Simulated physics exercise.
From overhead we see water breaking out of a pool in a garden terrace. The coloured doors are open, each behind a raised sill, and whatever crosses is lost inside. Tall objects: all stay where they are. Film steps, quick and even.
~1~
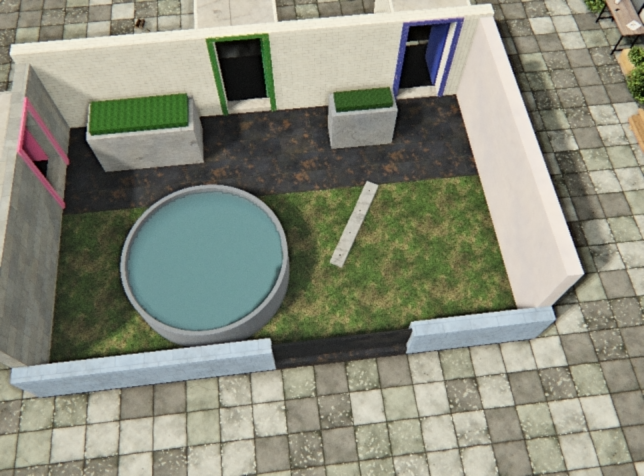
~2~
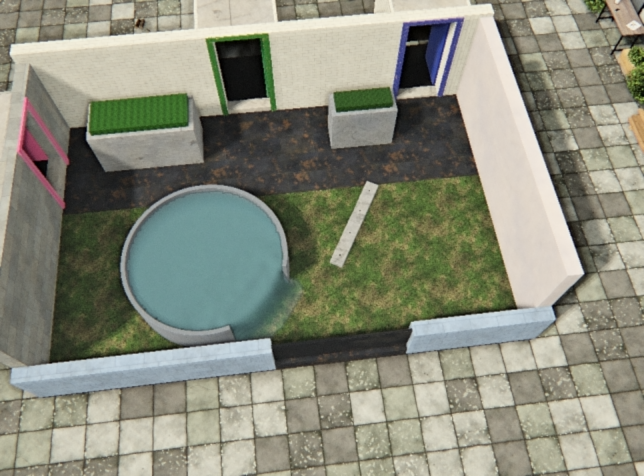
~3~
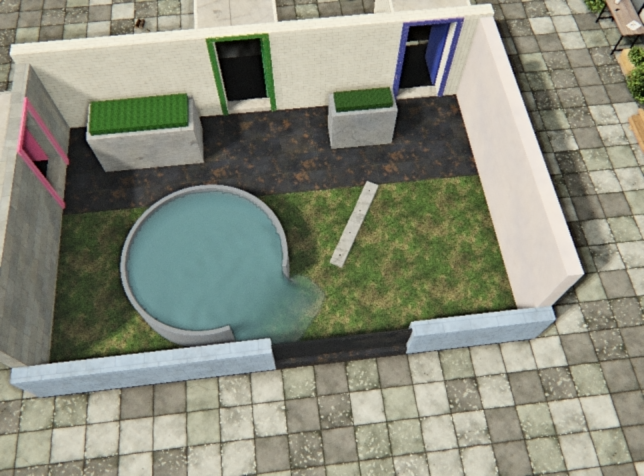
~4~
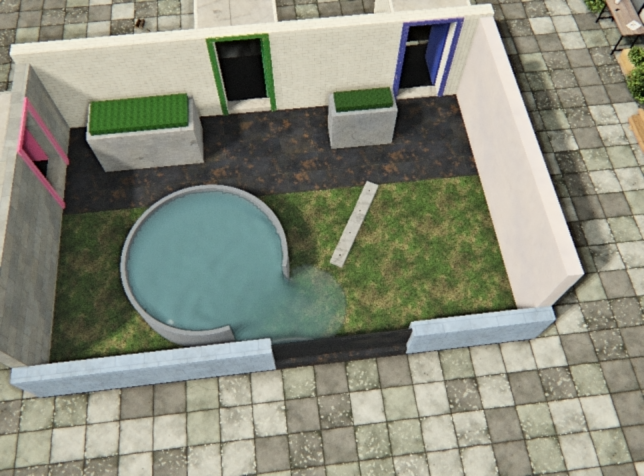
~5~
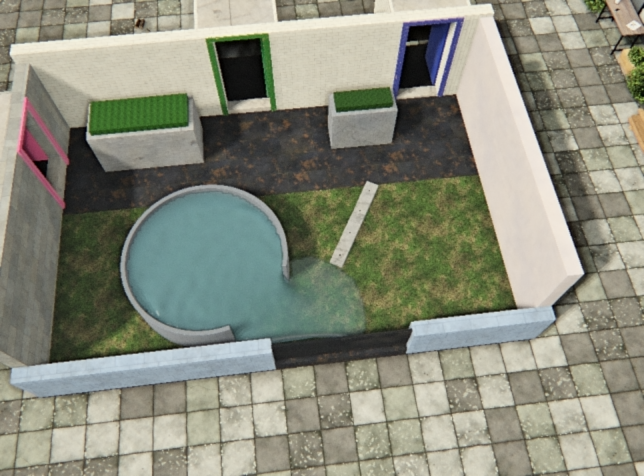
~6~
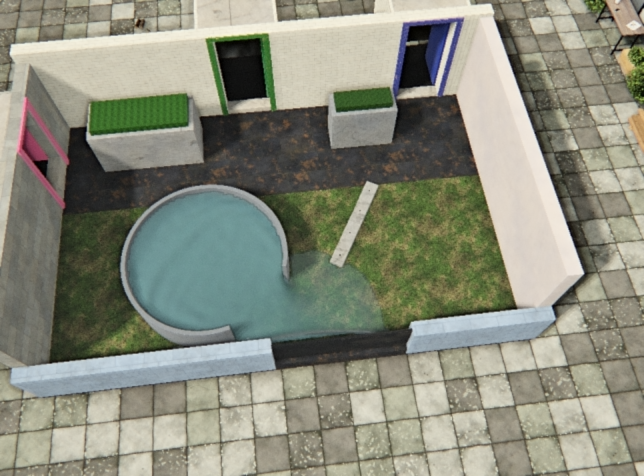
In a walled garden terrace with coloured doorways, a round pool sat still until its lower right side opened, and water poured through the gap and spread rightward over the grass below a pale plank.
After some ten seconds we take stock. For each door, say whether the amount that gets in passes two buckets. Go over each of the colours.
In order: Pink door: Does not overshoot. Green door: Does not overshoot. Blue door: Overshoots.
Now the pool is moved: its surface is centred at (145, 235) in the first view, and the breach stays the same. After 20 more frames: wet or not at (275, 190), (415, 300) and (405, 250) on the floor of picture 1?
The three spots read left dry, swamped, swamped.
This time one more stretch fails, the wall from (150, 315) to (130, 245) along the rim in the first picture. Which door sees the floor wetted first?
The pink-painted one.
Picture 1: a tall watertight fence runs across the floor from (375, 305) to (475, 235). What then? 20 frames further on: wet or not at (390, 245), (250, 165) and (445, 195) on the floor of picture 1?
Reading them off in sequence: Swamped, spared, swamped.
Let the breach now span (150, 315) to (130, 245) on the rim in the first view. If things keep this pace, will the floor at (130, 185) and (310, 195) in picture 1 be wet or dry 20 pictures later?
Respectively: Drenched and parched.
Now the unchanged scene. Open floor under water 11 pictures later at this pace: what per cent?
Close to 30 percent, by my reckoning.
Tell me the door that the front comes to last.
That would be the pink one.
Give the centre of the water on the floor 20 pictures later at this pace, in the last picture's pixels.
It is near (312, 274).
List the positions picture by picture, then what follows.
In the first frame, the round tank at (205, 257) is whole and still.
In the second frame, water pours out at (267, 312) and has run to (291, 281).
In the third frame, the front is at (319, 293), out from the gap at (267, 312).
In the fourth frame, water pours out at (267, 313) and has run to (339, 291).
In the fifth frame, water pours out at (267, 313) and has run to (360, 324).
In the sixth frame, the front is at a hidden place, out from the gap at (267, 312).
A moment on, water covers 20 % of the floor; the pink door not reached, the green door not reached, the blue door not reached.
Next, water covers 30 % of the floor; the pink door not reached, the green door not reached, the blue door not reached.
Then, water covers 50 % of the floor; the pink door not reached, the green door not reached, the blue door not reached.
Later, water covers 75 % of the floor; the pink door not reached, the green door not reached, the blue door far over two buckets in.
In the end, water covers 95 % of the floor; the pink door wet at the sill, nothing in, the green door wet at the sill, nothing in, the blue door far over two buckets in.
